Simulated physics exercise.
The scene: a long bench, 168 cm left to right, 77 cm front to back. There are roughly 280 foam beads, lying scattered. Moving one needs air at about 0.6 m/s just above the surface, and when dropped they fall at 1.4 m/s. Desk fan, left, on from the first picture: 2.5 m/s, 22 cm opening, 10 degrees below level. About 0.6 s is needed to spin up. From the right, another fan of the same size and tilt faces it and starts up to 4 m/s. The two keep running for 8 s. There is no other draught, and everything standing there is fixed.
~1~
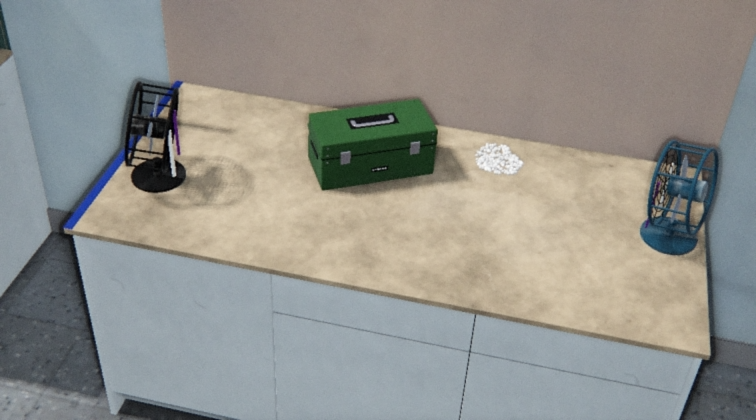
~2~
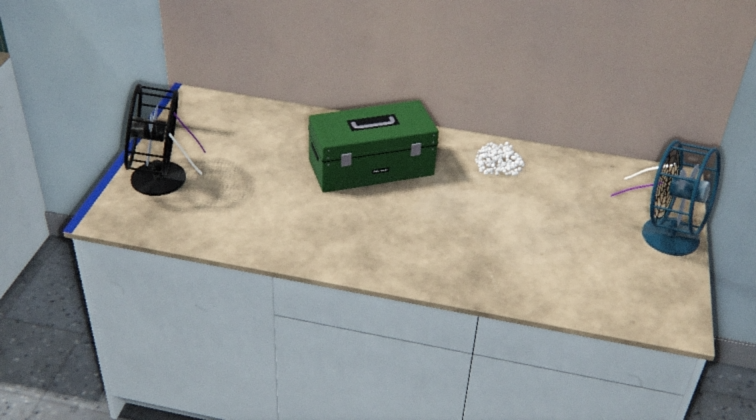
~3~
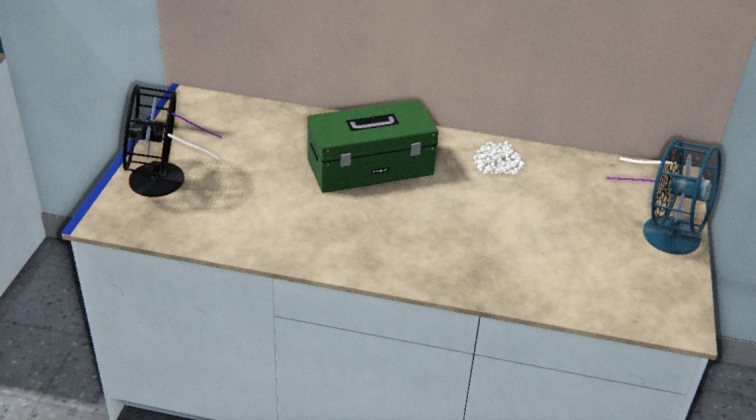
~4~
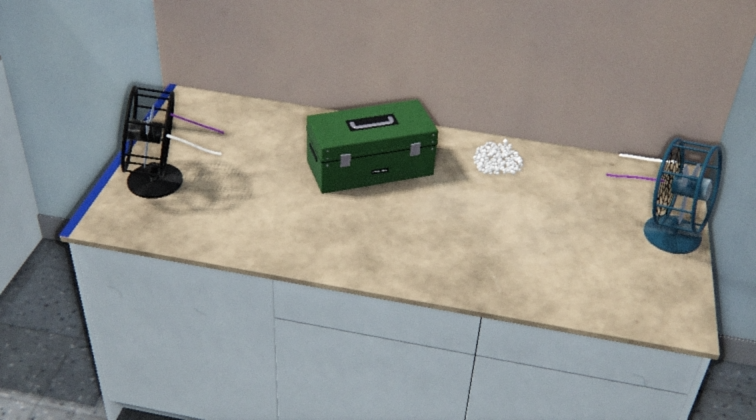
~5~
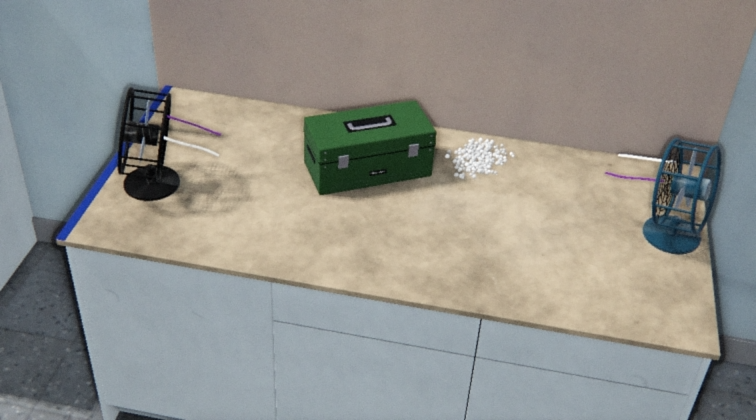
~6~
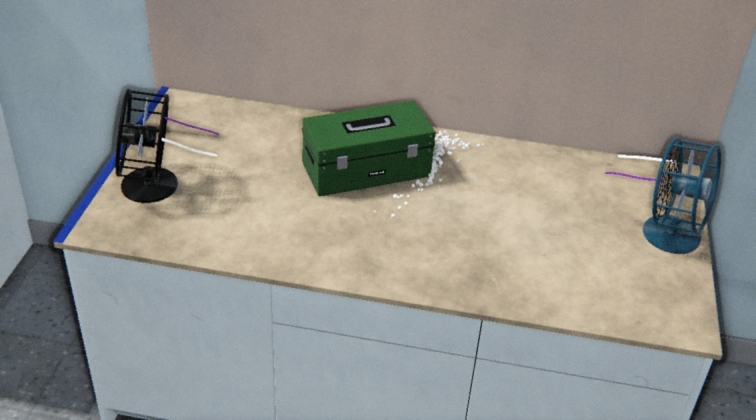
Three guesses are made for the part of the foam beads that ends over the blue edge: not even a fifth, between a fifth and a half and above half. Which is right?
Count on beyond half of them.
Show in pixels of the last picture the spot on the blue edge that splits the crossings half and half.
Median crossing point, approx. (155, 96).
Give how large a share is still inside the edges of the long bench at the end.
Result: Some 0 %.
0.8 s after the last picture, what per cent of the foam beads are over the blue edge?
I reckon close to 80 %.
Then, 0.8 s after the last picture the count stands so, 81 % are over the blue edge.
Then, 1.8 s after the last picture the count stands so, 85 % are over the blue edge.
Then, 3.6 s after the last picture the count stands so, 85 % are over the blue edge.
Then, 7.2 s after the last picture, at the end, 85 % are over the blue edge.
